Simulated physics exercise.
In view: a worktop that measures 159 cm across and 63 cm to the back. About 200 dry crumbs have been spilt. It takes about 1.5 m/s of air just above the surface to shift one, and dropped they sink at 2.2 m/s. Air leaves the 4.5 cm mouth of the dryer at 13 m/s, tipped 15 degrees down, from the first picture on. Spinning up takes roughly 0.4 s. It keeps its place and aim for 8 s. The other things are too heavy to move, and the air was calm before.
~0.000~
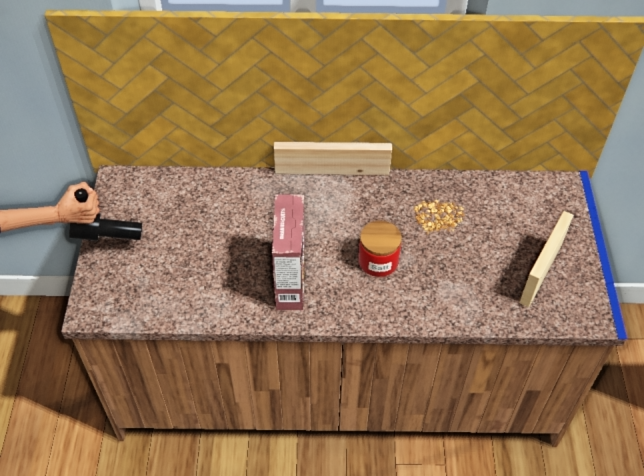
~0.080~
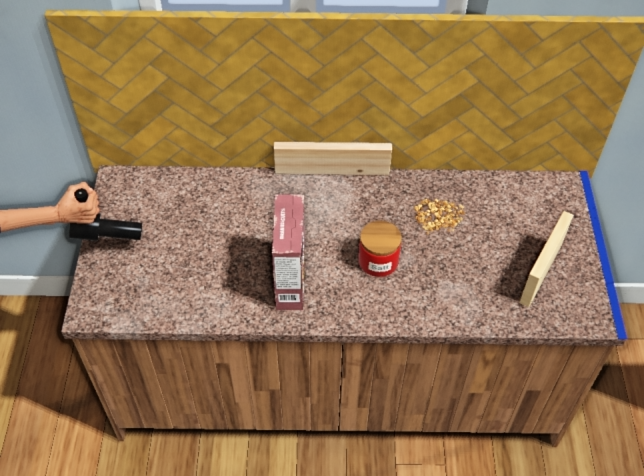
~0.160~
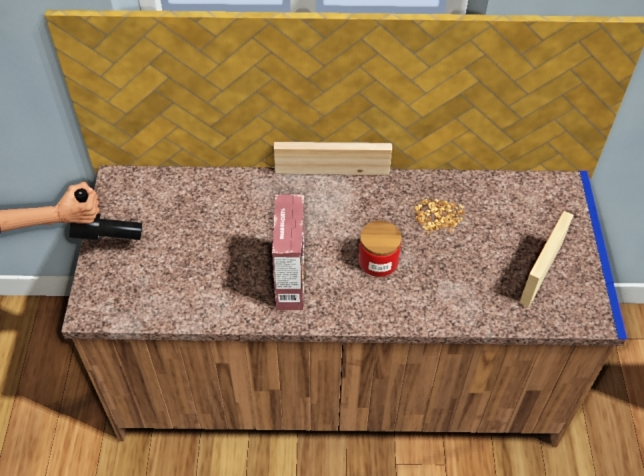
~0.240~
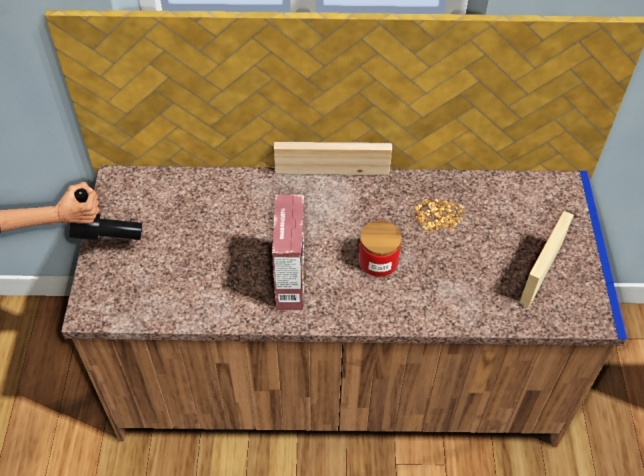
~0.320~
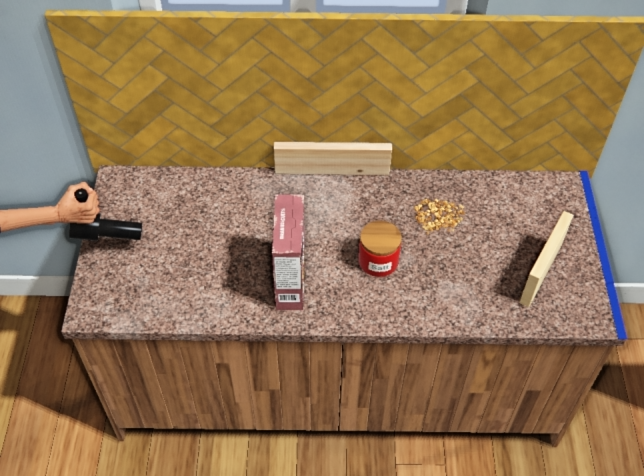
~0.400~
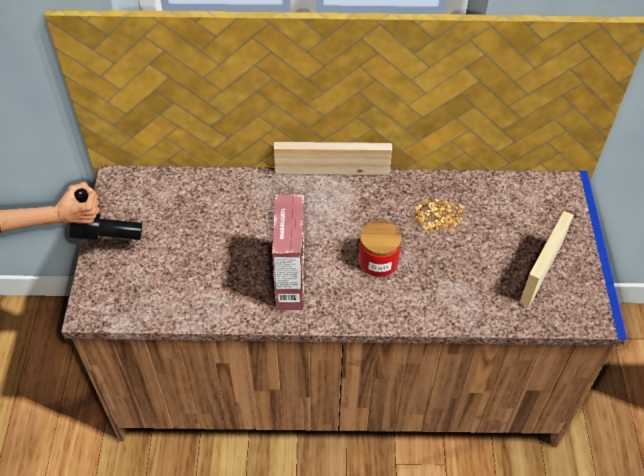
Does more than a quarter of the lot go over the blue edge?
More than a quarter over the blue edge: Yes.
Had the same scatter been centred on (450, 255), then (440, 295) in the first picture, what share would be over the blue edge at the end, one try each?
In turn about 10 %, 0 %.
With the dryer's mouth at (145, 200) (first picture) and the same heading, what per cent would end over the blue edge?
It would be near 100 %.
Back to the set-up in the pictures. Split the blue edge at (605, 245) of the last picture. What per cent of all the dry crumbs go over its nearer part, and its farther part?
Some 5 % nearer, 90 % farther.
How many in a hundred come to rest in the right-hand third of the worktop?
About 5 %.
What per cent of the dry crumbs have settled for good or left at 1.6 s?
About 100 %.
After 1.6 s, 4 % are on the move or not yet settled, 94 % are over the blue edge.
After 2.6 s, 4 % are on the move or not yet settled, 94 % are over the blue edge.
After 4.4 s, 4 % are on the move or not yet settled, 94 % are over the blue edge.
After 8.0 s, at the end, 95 % are over the blue edge.
